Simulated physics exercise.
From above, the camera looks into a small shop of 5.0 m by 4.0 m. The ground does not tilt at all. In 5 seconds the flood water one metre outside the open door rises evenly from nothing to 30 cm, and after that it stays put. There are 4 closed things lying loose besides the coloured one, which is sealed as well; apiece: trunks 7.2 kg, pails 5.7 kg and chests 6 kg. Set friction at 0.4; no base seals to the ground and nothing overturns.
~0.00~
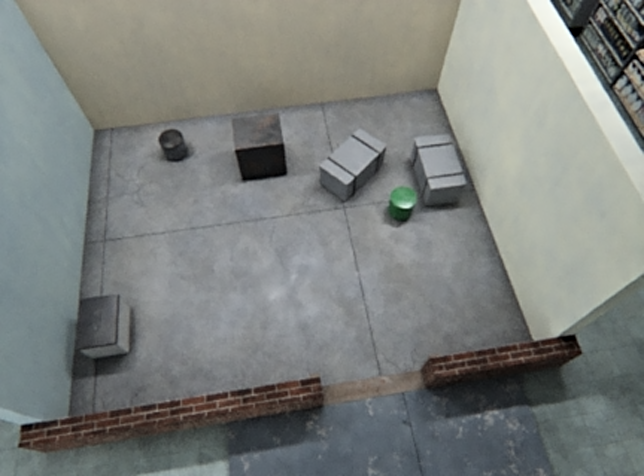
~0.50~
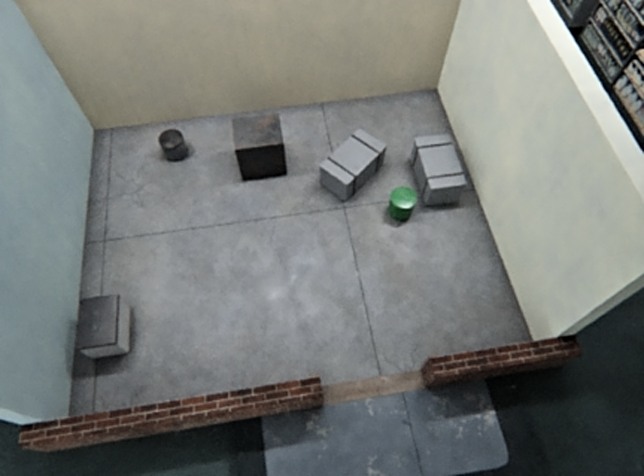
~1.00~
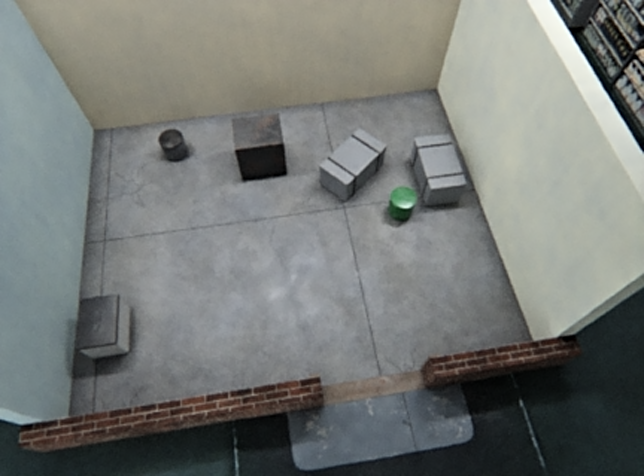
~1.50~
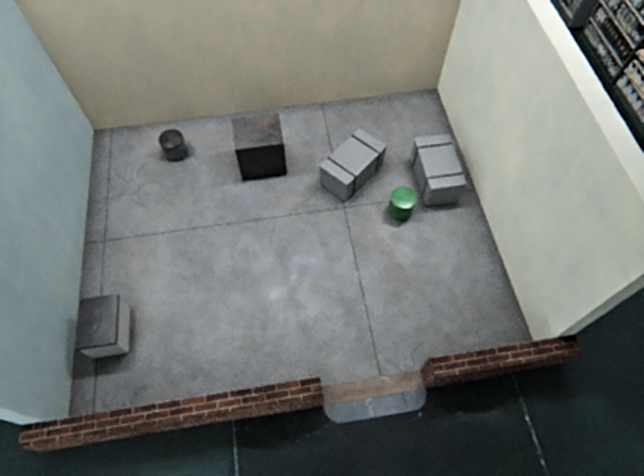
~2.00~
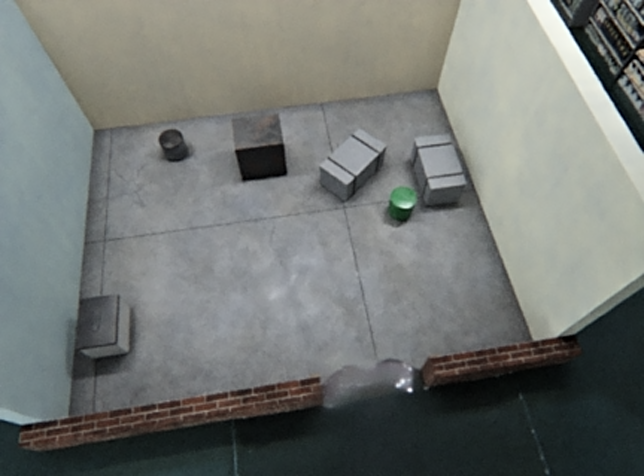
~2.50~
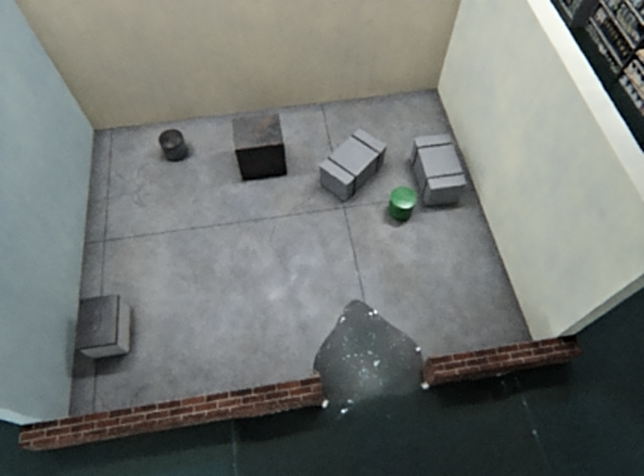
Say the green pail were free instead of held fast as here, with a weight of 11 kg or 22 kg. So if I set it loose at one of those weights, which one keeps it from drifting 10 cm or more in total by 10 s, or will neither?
Heavier.
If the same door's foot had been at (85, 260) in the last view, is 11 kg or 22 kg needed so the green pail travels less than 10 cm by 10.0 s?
If so, only the heavier one succeeds.
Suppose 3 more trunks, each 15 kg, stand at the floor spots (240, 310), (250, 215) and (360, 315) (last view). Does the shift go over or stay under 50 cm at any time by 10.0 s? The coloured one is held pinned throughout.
Order as asked: Stays within / goes beyond / goes beyond.
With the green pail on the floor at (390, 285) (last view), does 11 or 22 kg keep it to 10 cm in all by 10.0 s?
Result: Both fail.
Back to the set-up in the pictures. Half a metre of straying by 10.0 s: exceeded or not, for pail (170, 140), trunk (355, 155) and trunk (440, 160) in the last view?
Exceeds it; exceeds it; exceeds it.
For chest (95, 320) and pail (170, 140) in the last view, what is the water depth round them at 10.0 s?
Roughly 5 and 14 cm.
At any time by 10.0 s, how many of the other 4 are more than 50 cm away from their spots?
It works out to 3.
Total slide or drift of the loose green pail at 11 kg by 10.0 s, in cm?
Close to 120 centimetres all told.
After 3.5 s the green pail would be 0 cm from its start with 11 kg and 0 cm from its start with 22 kg; 0 cm of water round it then.
After 4.5 s the green pail would be 0 cm from its start with 11 kg and 0 cm from its start with 22 kg; 5 cm of water round it then.
After 7.0 s the green pail would be 46 cm from its start with 11 kg and 0 cm from its start with 22 kg; 7 cm of water round it then.
After 10.0 s the green pail would be 102 cm from its start with 11 kg and 0 cm from its start with 22 kg; 13 cm of water round it then.
